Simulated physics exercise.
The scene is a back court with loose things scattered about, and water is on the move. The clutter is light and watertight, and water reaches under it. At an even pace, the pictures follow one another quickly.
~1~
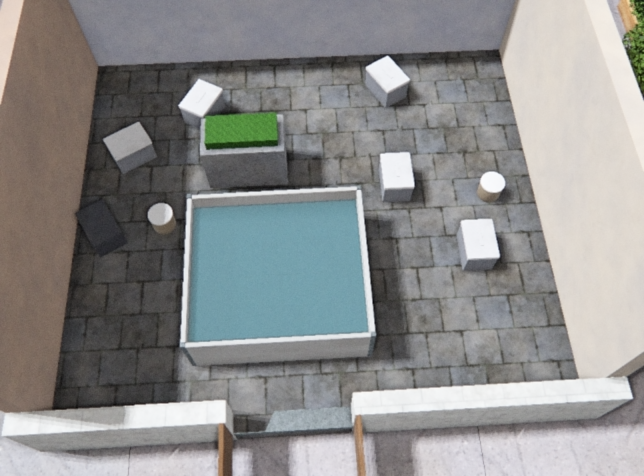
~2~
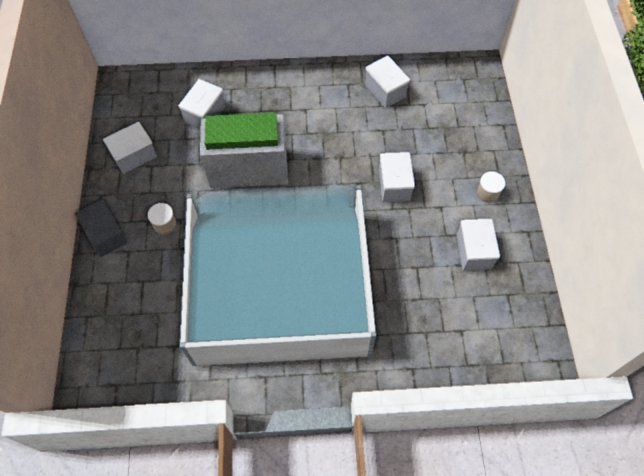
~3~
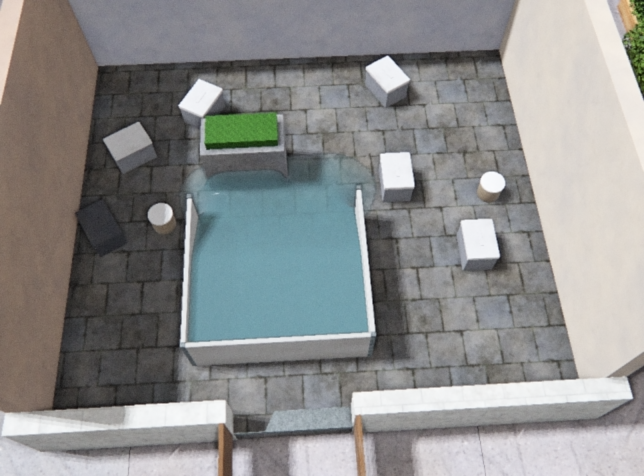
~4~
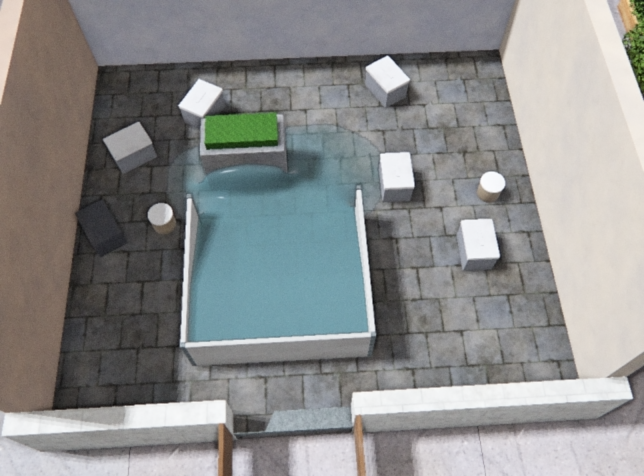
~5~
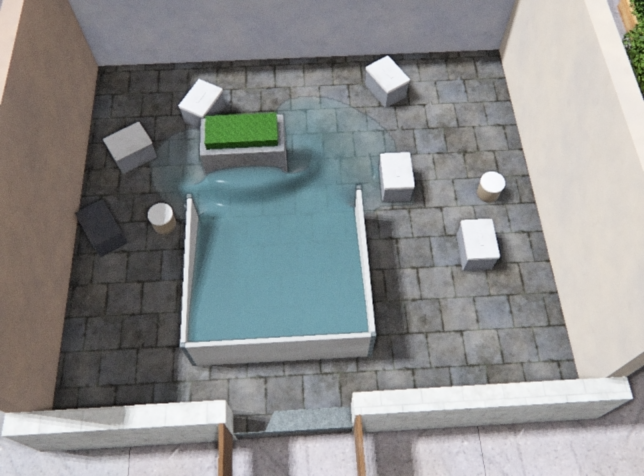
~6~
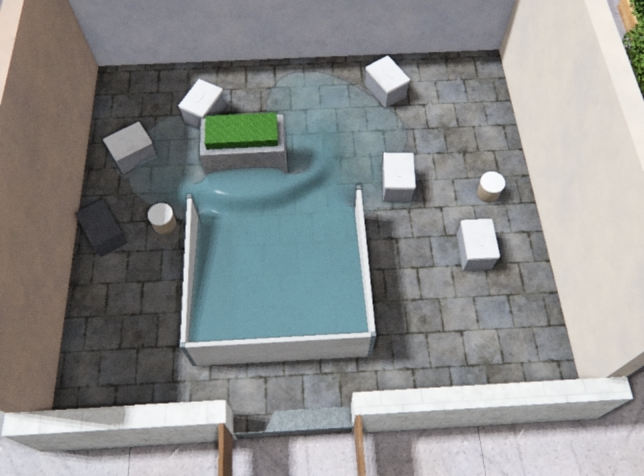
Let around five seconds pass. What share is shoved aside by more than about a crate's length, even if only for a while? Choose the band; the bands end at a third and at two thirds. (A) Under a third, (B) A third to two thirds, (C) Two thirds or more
C, two thirds or more.
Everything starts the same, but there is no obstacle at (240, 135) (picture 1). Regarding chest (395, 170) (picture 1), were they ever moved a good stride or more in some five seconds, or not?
Note - displacement of that one: Not displaced that much.
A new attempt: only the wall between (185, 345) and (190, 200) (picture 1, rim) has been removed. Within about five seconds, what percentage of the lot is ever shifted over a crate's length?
Roughly 60 %.
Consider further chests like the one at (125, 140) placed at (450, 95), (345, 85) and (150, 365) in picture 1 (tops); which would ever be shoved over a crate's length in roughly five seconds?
So, in order, the copies go a long way, a long way, nowhere much.
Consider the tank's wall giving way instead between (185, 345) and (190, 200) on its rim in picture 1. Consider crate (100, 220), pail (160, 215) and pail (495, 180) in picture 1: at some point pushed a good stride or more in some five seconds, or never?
First over the mark, then over the mark, then below the mark.
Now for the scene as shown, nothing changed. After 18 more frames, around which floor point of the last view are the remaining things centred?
I'd put it around pixel (321, 204).
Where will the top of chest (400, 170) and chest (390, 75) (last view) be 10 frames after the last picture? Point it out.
Close to (461, 187) and (495, 46).
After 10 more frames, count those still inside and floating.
It adds up to 2.
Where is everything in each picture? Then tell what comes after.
The first picture shows a chest at (397, 170) rests on the ground; a chest at (127, 140) rests on the ground; 0 of 8 have shifted.
The second picture shows a chest at (397, 170) rests on the ground; a chest at (127, 140) rests on the ground; 0 of 8 have shifted.
The third picture shows a chest at (397, 170), on the bottom; a chest at (127, 140) rests on the ground; 0 of 8 have shifted.
The fourth picture shows a chest at (397, 170), on the bottom; a chest at (127, 140) rests on the ground; 0 of 8 have shifted.
The fifth picture shows a chest at (397, 170) rests on the ground; a chest at (127, 140) rests on the ground; 0 of 8 have shifted.
The sixth picture shows a chest at (399, 170), on the bottom; a chest at (127, 140), on the bottom; 0 of 8 have shifted.
A moment on, 0 of 8 are well off their spots; 0 afloat.
Next, 5 of 8 are well off their spots; 2 afloat.
Later, 5 of 8 are well off their spots; 2 afloat.
In the end, 8 of 8 are well off their spots, and 8 have been at some point; 4 afloat.
